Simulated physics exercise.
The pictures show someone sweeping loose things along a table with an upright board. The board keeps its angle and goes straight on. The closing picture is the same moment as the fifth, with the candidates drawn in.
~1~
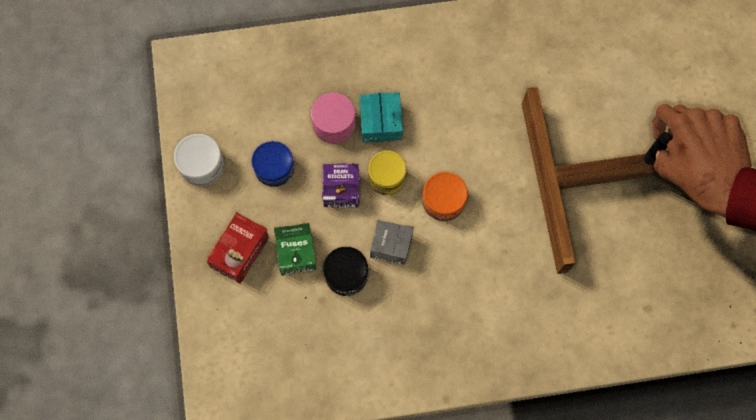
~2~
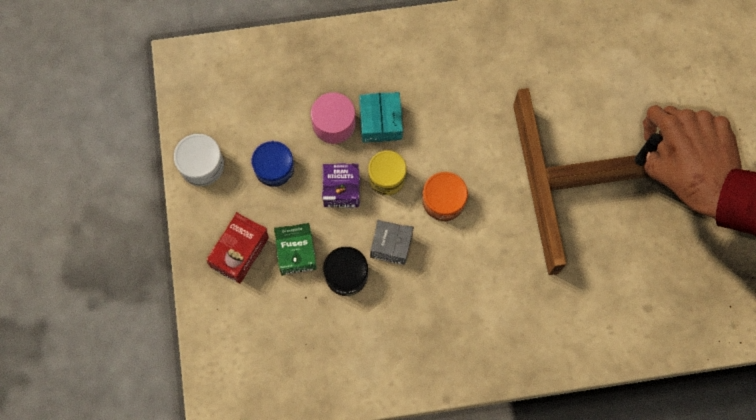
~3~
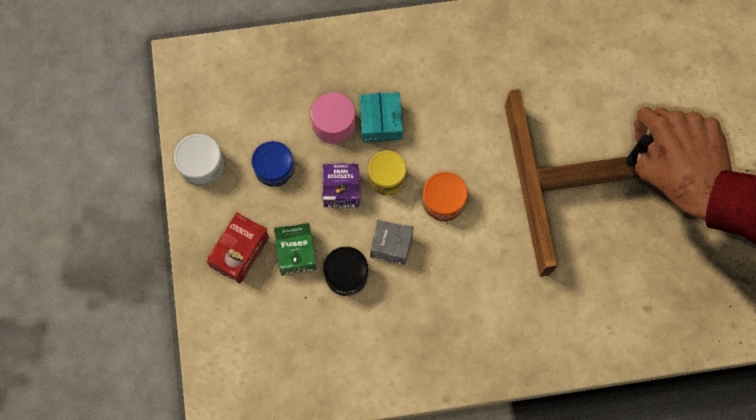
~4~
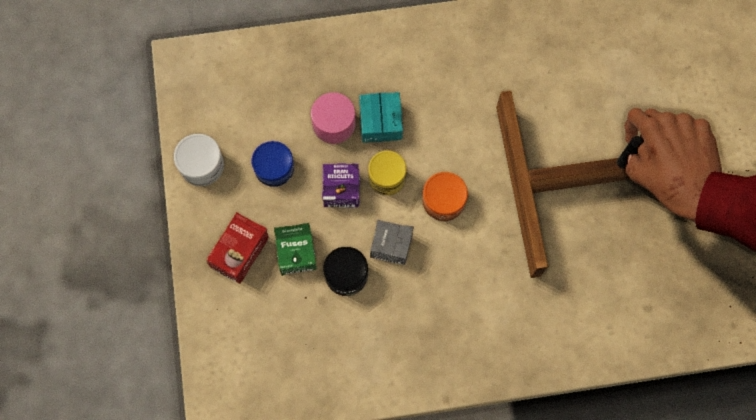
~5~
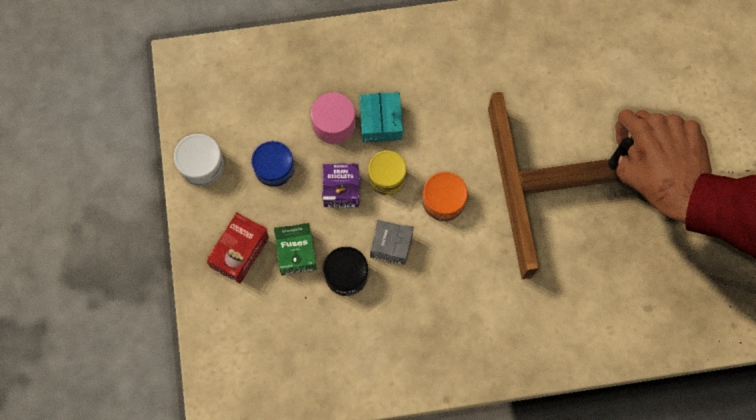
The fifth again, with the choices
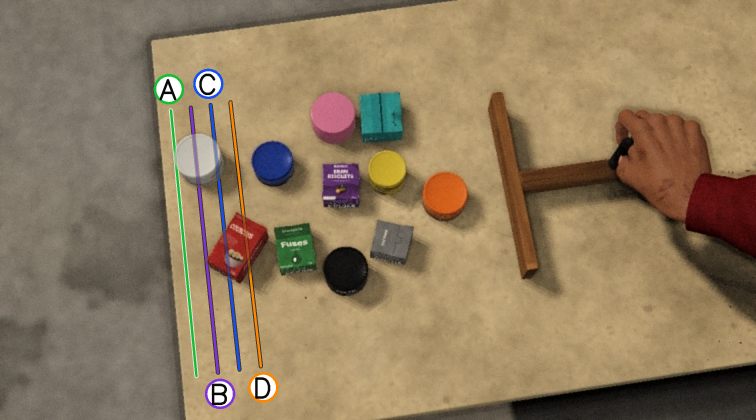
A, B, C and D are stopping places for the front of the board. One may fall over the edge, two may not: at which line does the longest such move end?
At D, and not beyond.
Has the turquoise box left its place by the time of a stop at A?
By then, yes.
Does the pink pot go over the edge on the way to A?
No.
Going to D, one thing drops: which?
The red box.
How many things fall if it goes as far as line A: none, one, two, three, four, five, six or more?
In all, six or more.
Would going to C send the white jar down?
By then, yes.
On the marked copy, A at (183, 238); B at (204, 235); C at (224, 232); D at (245, 229).
Following D. Soon after the start, board (418, 192); turquoise box (377, 118); yellow tub (382, 169).
Later, board (321, 206); red box (227, 243); green box (256, 266).
In the end, board (246, 216); red box over the edge; green box (183, 287); one fallen.
As for the rest, A drops nine; B drops four; C drops four.
